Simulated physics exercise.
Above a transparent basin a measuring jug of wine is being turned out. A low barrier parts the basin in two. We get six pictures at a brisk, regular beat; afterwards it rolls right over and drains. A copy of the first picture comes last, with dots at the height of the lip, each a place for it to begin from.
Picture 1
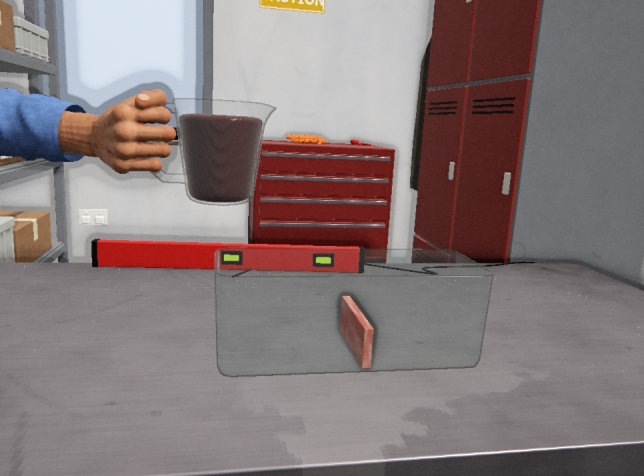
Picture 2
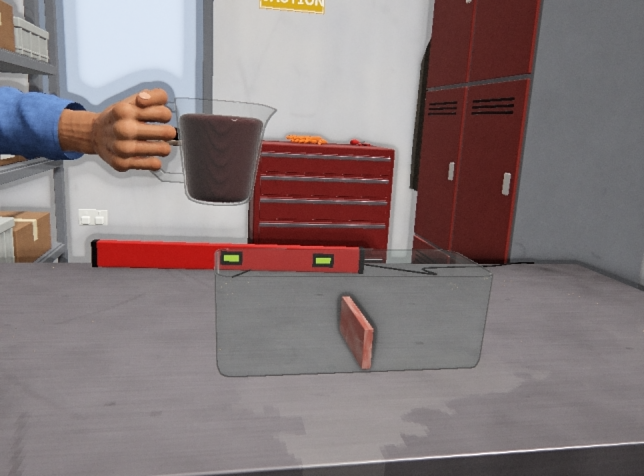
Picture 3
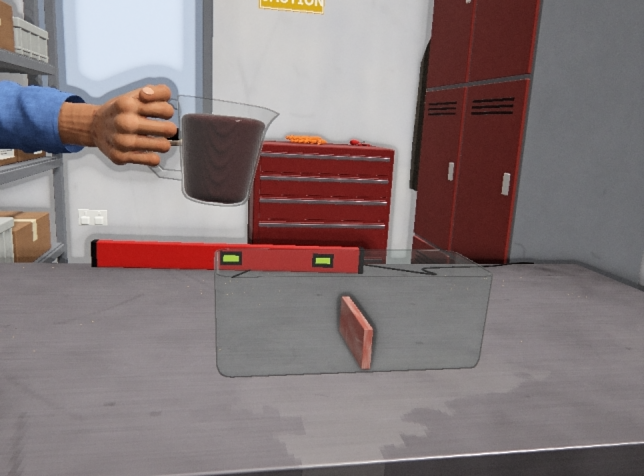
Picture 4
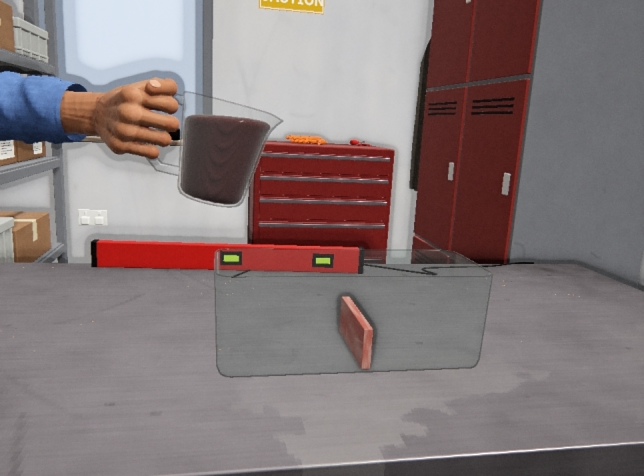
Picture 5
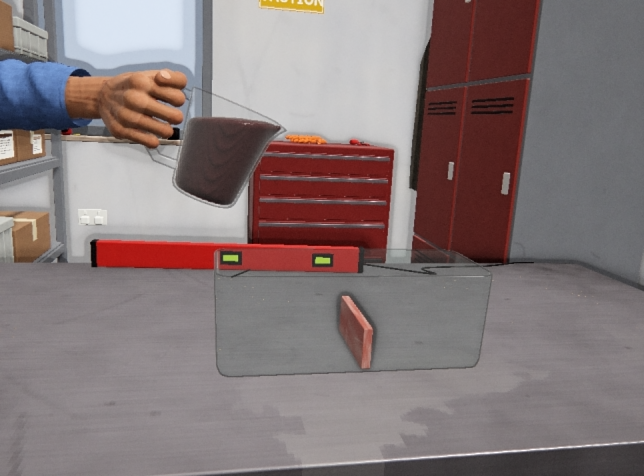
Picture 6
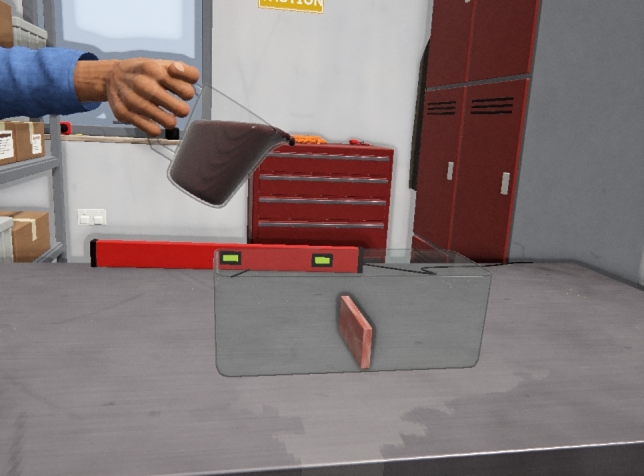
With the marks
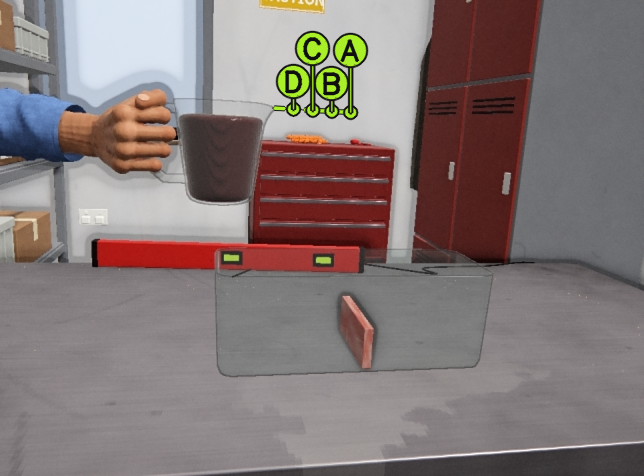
A hand in a blue sleeve holds a clear measuring jug of dark wine at the upper left of a garage-like workshop, seen from the front across a grey worktop. Below stands a transparent basin with a small reddish barrier inside, before a red spirit level, a red drawer chest and tall red lockers. The jug starts upright, then the hand tilts it steadily rightward until wine reaches just over its lip.
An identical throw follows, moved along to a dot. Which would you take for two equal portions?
Best: C.
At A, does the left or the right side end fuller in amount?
The right one.
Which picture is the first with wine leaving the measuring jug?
Picture 6.
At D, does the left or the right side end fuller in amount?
The left one.
On the marked copy, A at (350, 112); B at (331, 111); C at (312, 110); D at (293, 109).
With A, about 4 % ends left of the wall and 95 % right of it.
With B, about 19 % ends left of the wall and 81 % right of it.
With C, about 48 % ends left of the wall and 51 % right of it.
With D, about 86 % ends left of the wall and 13 % right of it.
